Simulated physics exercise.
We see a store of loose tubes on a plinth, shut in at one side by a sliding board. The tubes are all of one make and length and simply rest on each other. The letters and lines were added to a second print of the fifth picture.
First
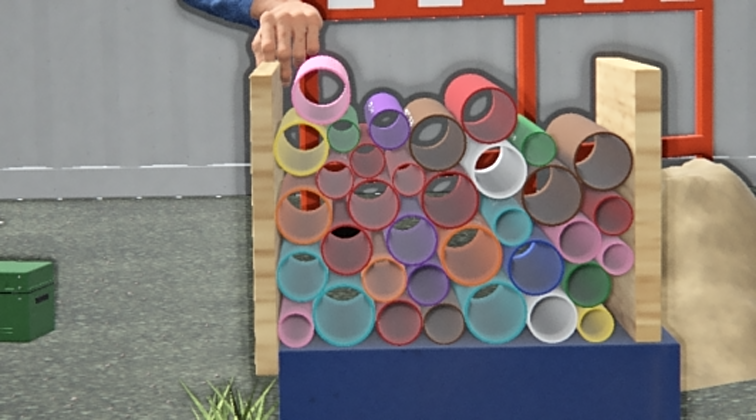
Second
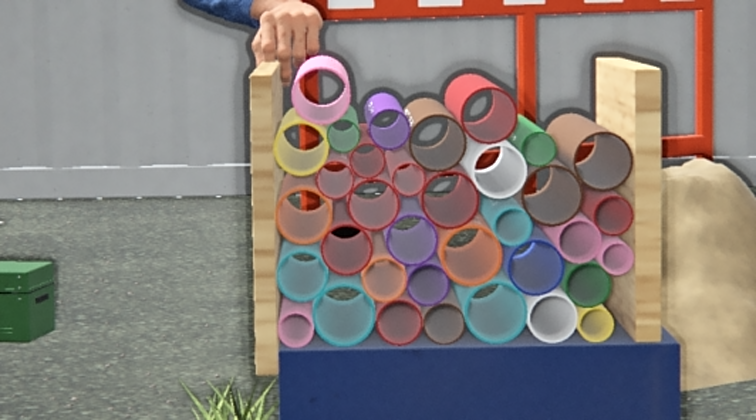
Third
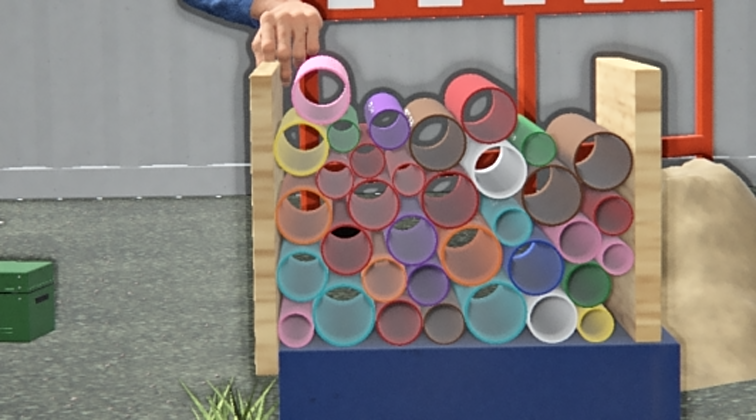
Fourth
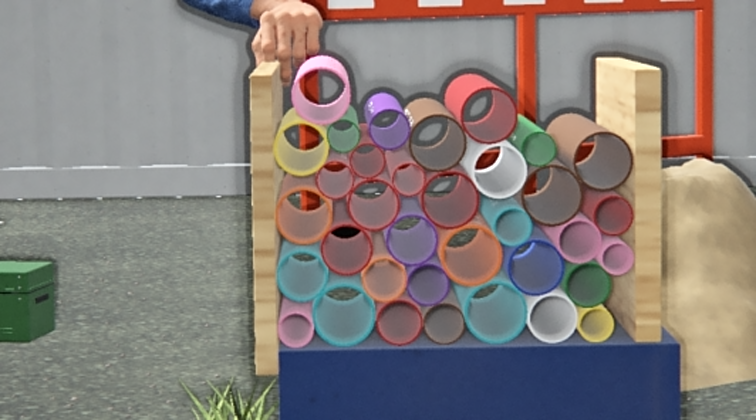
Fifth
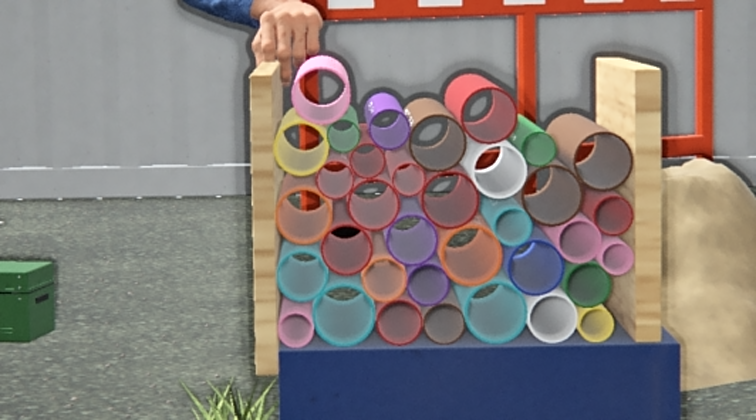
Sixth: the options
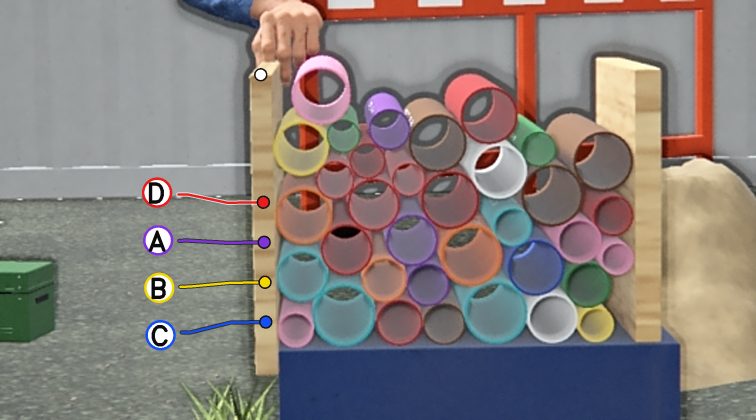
Outside by a grey wall, colourful tubes of different widths lay stacked between two wooden boards on a dark blue base, while a hand stayed at the top of the left board and nothing visibly moved.
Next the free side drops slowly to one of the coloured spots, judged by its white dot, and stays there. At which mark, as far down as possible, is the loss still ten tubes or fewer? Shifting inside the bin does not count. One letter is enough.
Mark B is as low as it can go.
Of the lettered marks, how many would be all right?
The number is three.
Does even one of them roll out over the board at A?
Yes, at A.
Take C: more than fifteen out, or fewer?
Fewer than fifteen.
On the copy, A at (265, 242); B at (265, 282); C at (266, 322); D at (264, 202); the white dot at (261, 75).
On B. First, top of the board (274, 173).
Then, top of the board (276, 279).
Finally, top of the board (276, 281), about seven out over the board.
By contrast, A three out over the board; C more than ten out over the board; D none out over the board.
